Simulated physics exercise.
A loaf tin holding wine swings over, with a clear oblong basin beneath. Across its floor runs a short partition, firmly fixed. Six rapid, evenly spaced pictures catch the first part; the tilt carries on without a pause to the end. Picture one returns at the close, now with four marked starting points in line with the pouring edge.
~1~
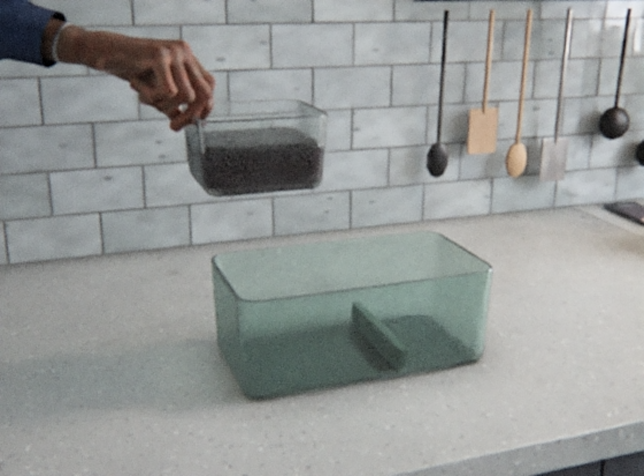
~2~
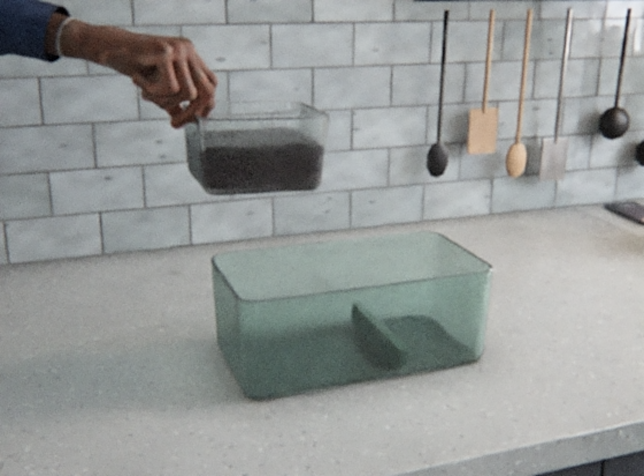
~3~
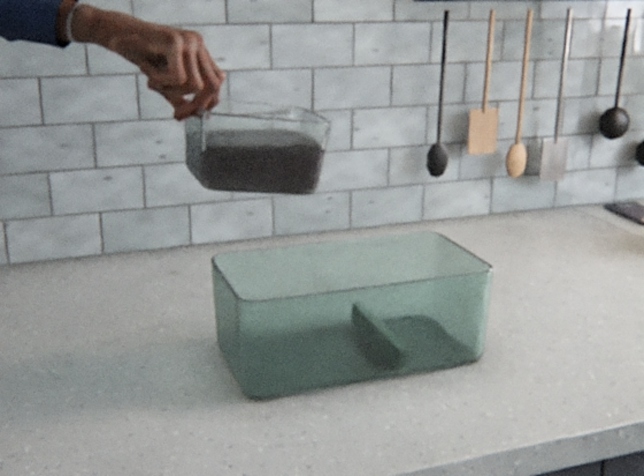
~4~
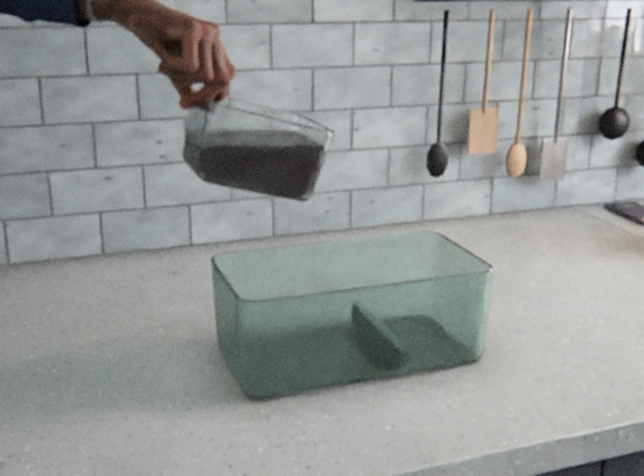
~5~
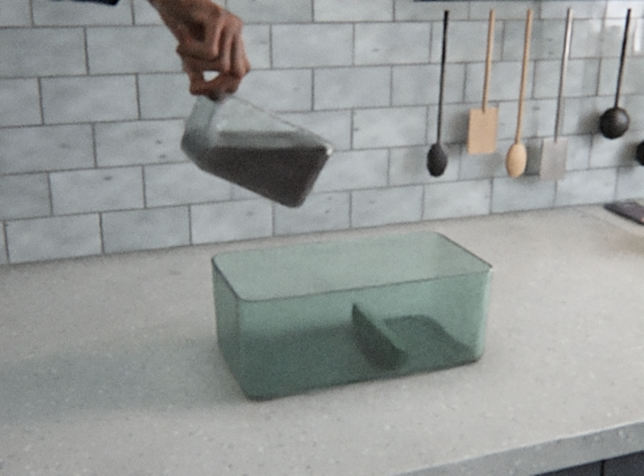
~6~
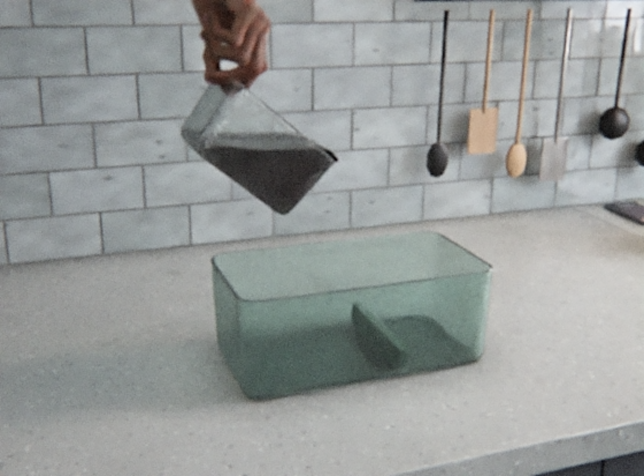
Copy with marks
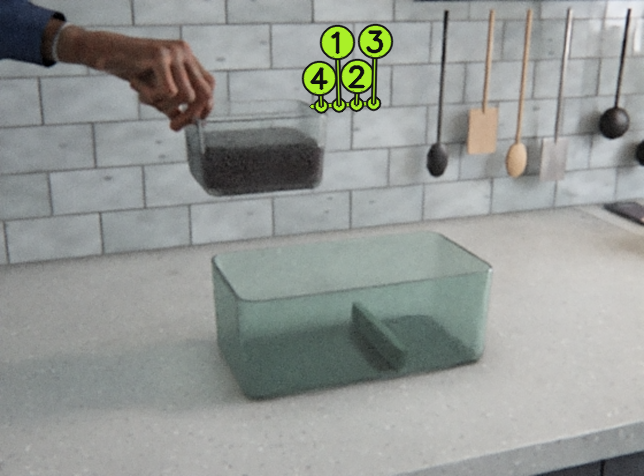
The video shows a hand holding a clear rectangular container of dark liquid above a greenish transparent basin with a short partition on its floor, then tilting the container steadily to the right until the liquid reaches its lip.
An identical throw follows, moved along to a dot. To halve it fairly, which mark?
Best: 1.
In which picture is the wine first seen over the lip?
Picture 6.
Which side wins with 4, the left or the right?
The left side.
On the marked copy, 1 at (339, 105); 2 at (356, 104); 3 at (373, 103); 4 at (321, 106).
If 1 is chosen, about 51 % ends left of the wall and 49 % right of it.
If 2 is chosen, about 32 % ends left of the wall and 66 % right of it.
If 3 is chosen, about 22 % ends left of the wall and 74 % right of it; 4 % is lost outside.
If 4 is chosen, about 67 % ends left of the wall and 31 % right of it.
